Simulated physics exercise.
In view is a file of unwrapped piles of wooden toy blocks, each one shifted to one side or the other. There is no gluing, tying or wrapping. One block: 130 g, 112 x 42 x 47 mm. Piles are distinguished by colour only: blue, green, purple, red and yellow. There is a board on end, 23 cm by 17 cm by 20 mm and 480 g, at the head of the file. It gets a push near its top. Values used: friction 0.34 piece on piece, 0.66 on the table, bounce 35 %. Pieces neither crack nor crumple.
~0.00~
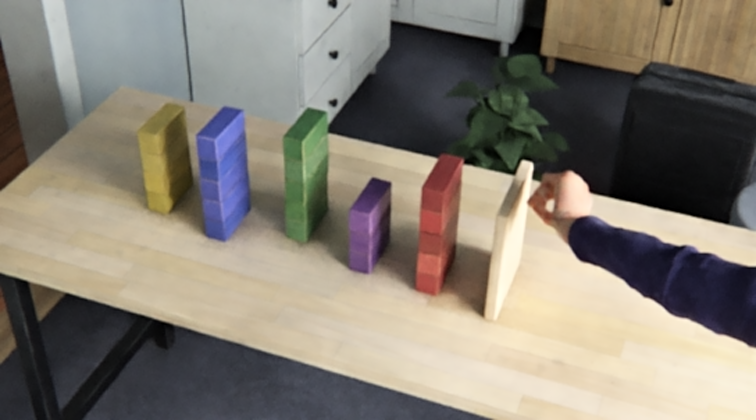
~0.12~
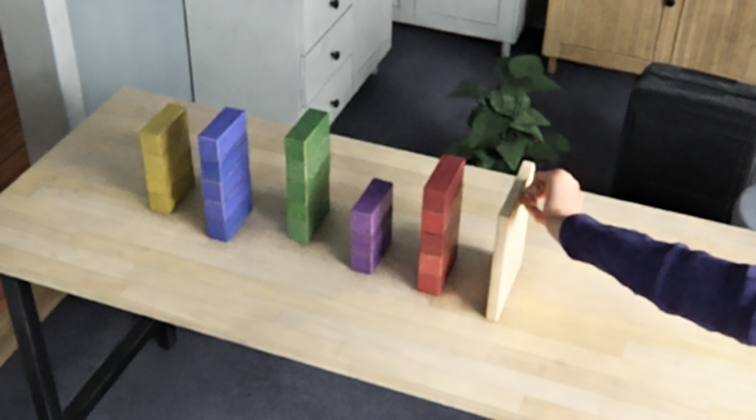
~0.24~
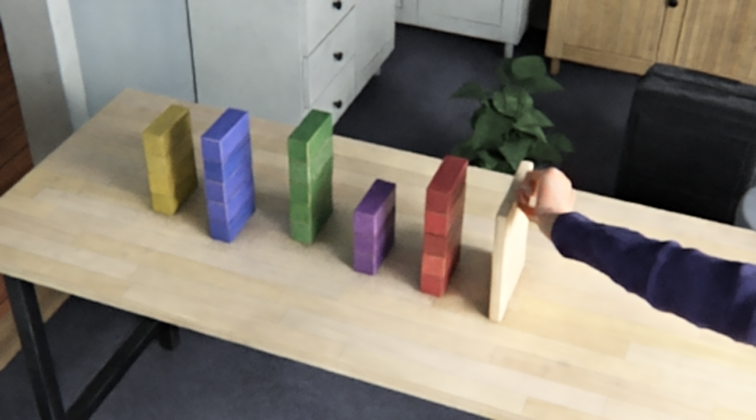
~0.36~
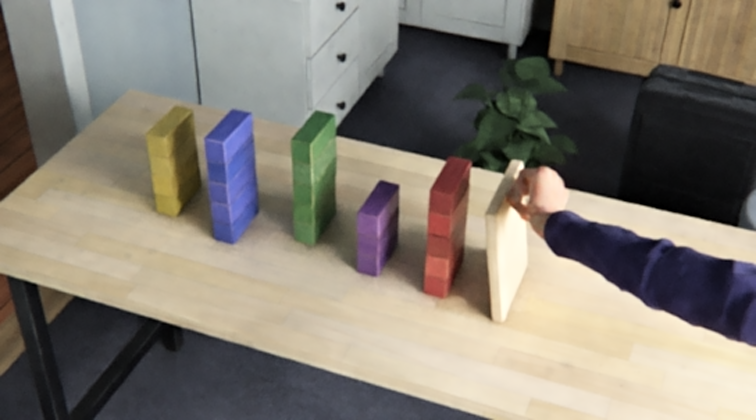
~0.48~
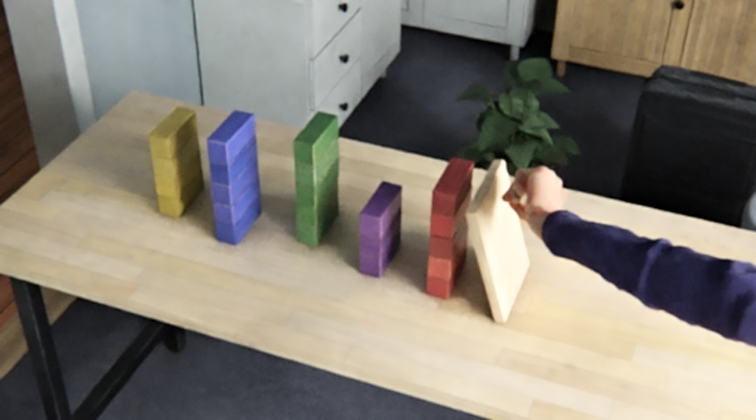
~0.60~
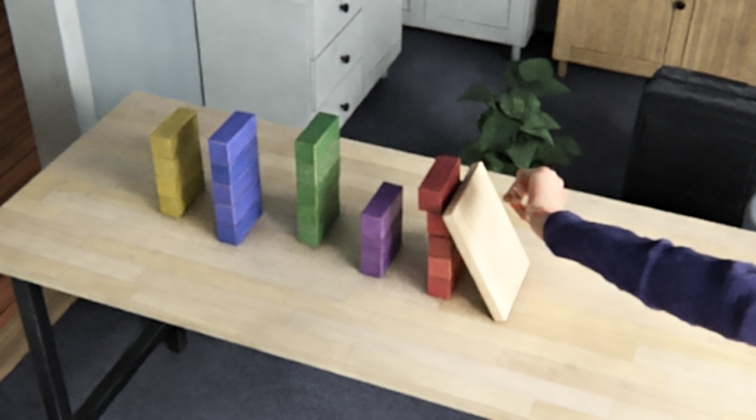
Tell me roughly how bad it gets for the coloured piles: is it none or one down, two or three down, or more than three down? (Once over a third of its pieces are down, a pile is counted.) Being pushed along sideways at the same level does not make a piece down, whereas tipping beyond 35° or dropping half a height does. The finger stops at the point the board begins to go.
I would say more than three go down.
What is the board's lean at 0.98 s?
Roughly 60° off upright.
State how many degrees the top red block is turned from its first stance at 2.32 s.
Some 90°.
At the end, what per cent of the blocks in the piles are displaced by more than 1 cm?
85 % shifted.
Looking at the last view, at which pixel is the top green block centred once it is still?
Its middle finishes near pixel (238, 163) of the last picture.
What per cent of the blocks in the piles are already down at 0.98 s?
20 %.
Around 0.98 s, board 62° from upright; 4 of the 22 blocks down; top red block on its side; top purple block tipped 29°, 14 mm lower.
Around 1.60 s, board 71° from upright; 10 of the 22 blocks down; top red block on its side; top green block tipped 41°, 11 cm lower.
Around 2.32 s, board 71° from upright; 19 of the 22 blocks down; top yellow block on its side; top blue block on its side.
Finally (3.2 s), board 71° from upright; 19 of the 22 blocks down; top yellow block on its side; top red block on its side. Wrecked, blue, green, purple, red and yellow. Seen by the last camera, middles, top red block near (244, 252).
